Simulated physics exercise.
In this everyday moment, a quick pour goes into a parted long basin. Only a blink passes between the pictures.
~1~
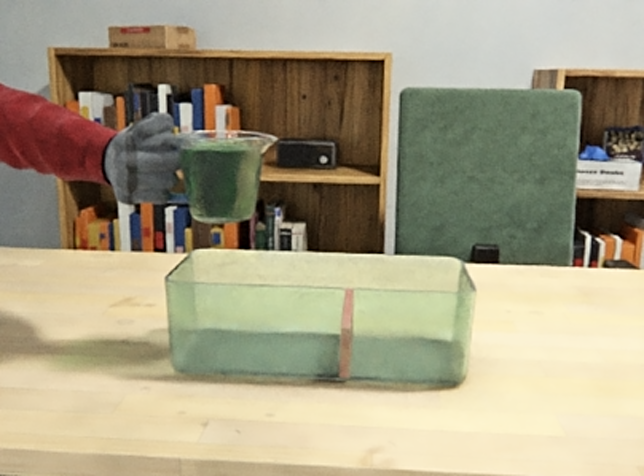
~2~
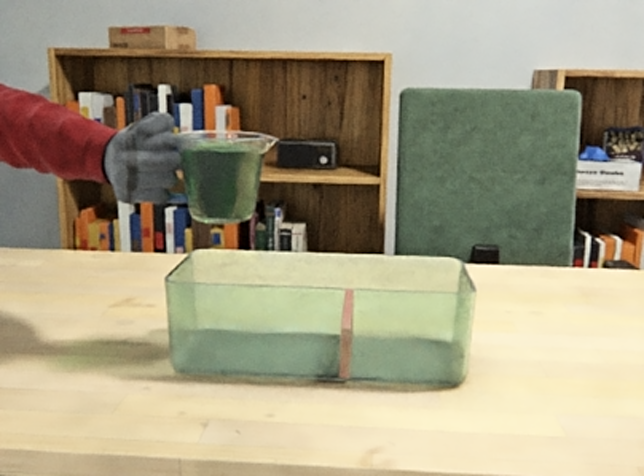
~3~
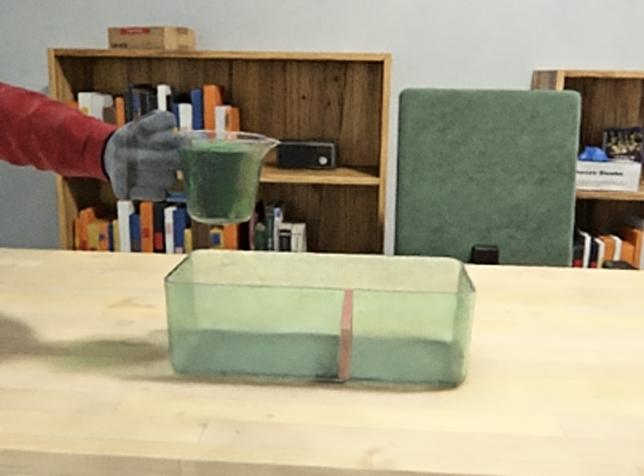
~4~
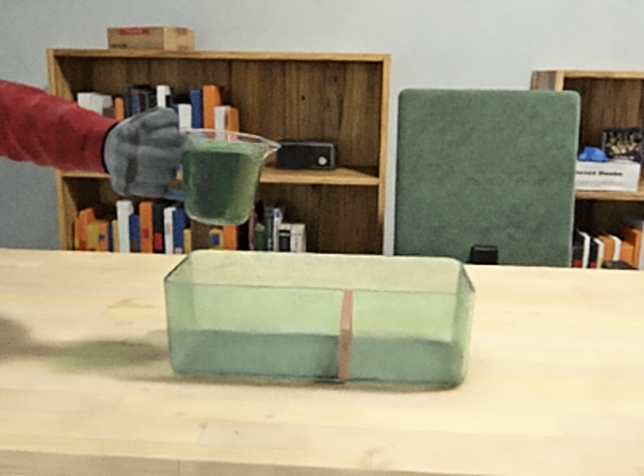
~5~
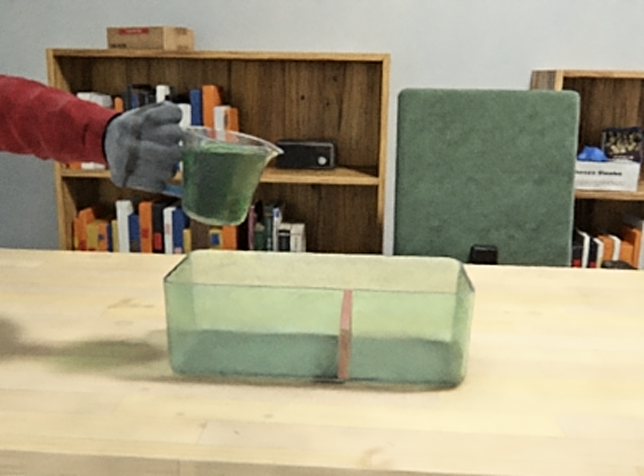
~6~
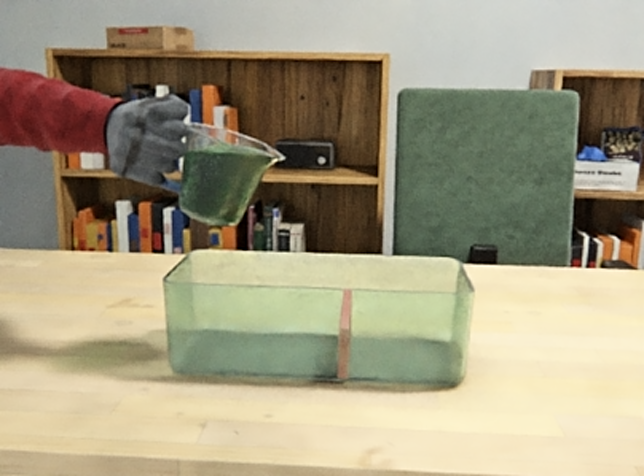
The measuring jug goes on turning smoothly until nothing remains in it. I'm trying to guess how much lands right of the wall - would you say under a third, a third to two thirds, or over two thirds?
The share right of the wall fails to reach one third.
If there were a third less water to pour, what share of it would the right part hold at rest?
Estimate: Around 5 per cent.
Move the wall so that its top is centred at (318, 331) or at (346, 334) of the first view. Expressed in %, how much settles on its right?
Well, it's close to 50 per cent for the first one, then 10 per cent for the other.
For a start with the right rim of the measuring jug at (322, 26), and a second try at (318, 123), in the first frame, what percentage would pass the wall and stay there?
The first start yields 80 per cent, the second 55 per cent.
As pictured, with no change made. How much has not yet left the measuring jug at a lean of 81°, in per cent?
My estimate is close to 55 percent remaining.
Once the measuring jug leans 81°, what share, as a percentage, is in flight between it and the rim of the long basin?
I'd reckon some 25 per cent.
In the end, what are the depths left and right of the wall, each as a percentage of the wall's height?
Left near 20; right near 0.
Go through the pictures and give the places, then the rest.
In the first frame, tilt 0°; pouring edge (278, 138); surface from (183, 147) to (263, 149); the long basin's rim runs from (179, 266) to (468, 276); the wall's top is at (348, 309).
In the second frame, tilt 1°; pouring edge (279, 139); surface from (184, 147) to (263, 149).
In the third frame, tilt 3°; pouring edge (280, 142); surface from (185, 147) to (264, 150).
In the fourth frame, tilt 6°; pouring edge (281, 146); surface from (186, 147) to (266, 153).
In the fifth frame, tilt 11°; pouring edge (283, 151); surface from (187, 148) to (269, 153).
In the sixth frame, tilt 17°; pouring edge (285, 158); surface from (189, 149) to (276, 155).
A moment on, the measuring jug is tipped on its side and 55 per cent is still to pour, 21 is left of the wall and 0 right of it.
Next, the measuring jug is tipped right over and 4 per cent is still to pour, 89 is left of the wall and 0 right of it.
Then the measuring jug is tipped right over and 0 per cent is still to pour, 96 is left of the wall and 2 right of it.
Later the measuring jug is tipped right over and 0 per cent is still to pour, 96 is left of the wall and 2 right of it.
In the end 96 per cent lies left of the wall, 2 right of it and 2 outside.
